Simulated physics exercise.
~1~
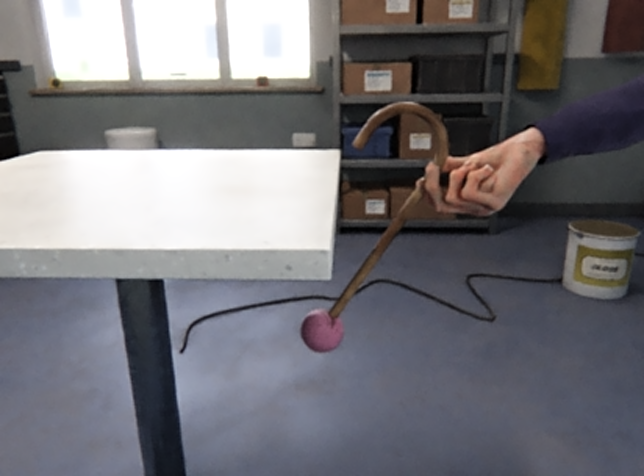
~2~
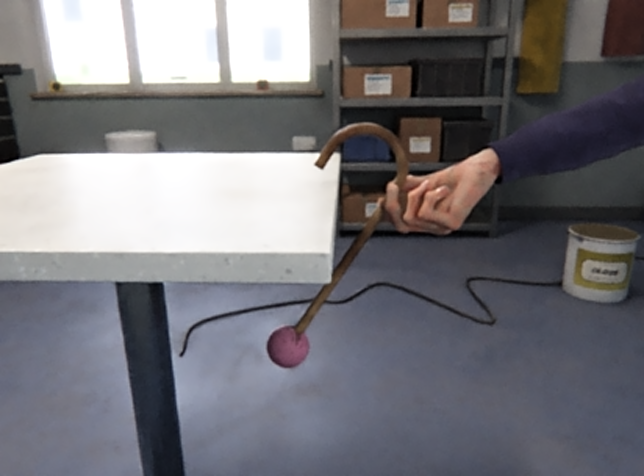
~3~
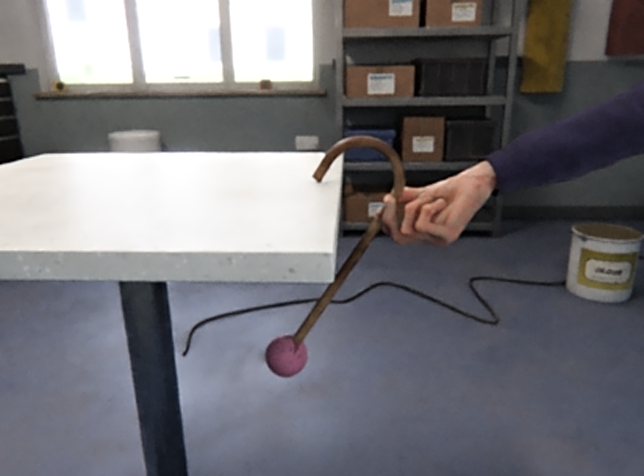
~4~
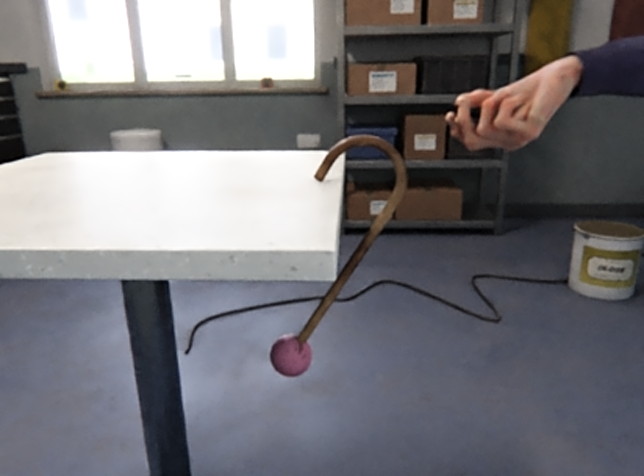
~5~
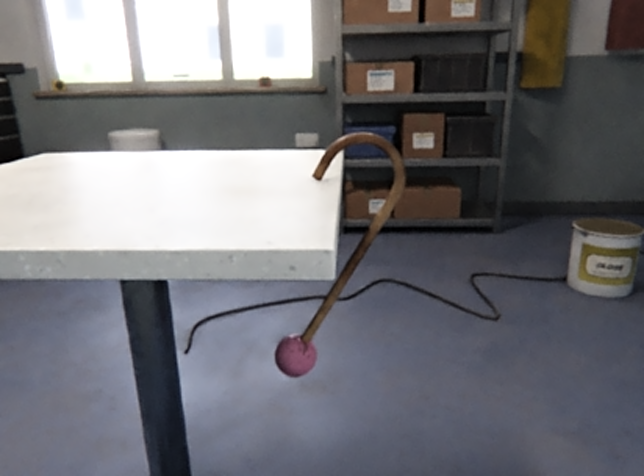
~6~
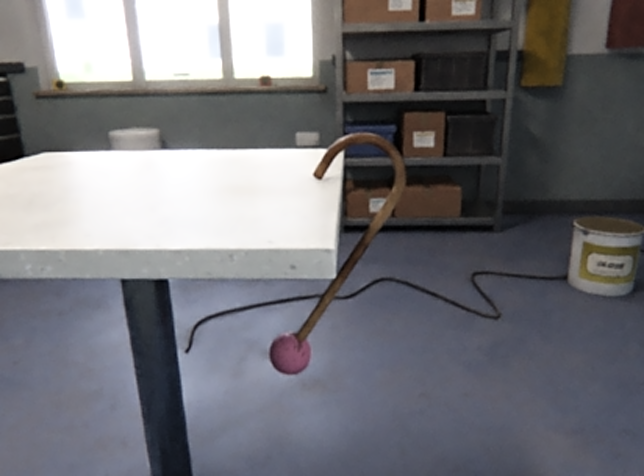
A hooked brown stick with a pink ball at its lower end moved left and down in a person's hand until its crook rested on the white table's edge, then stayed hanging there after the hand let go and drew away.
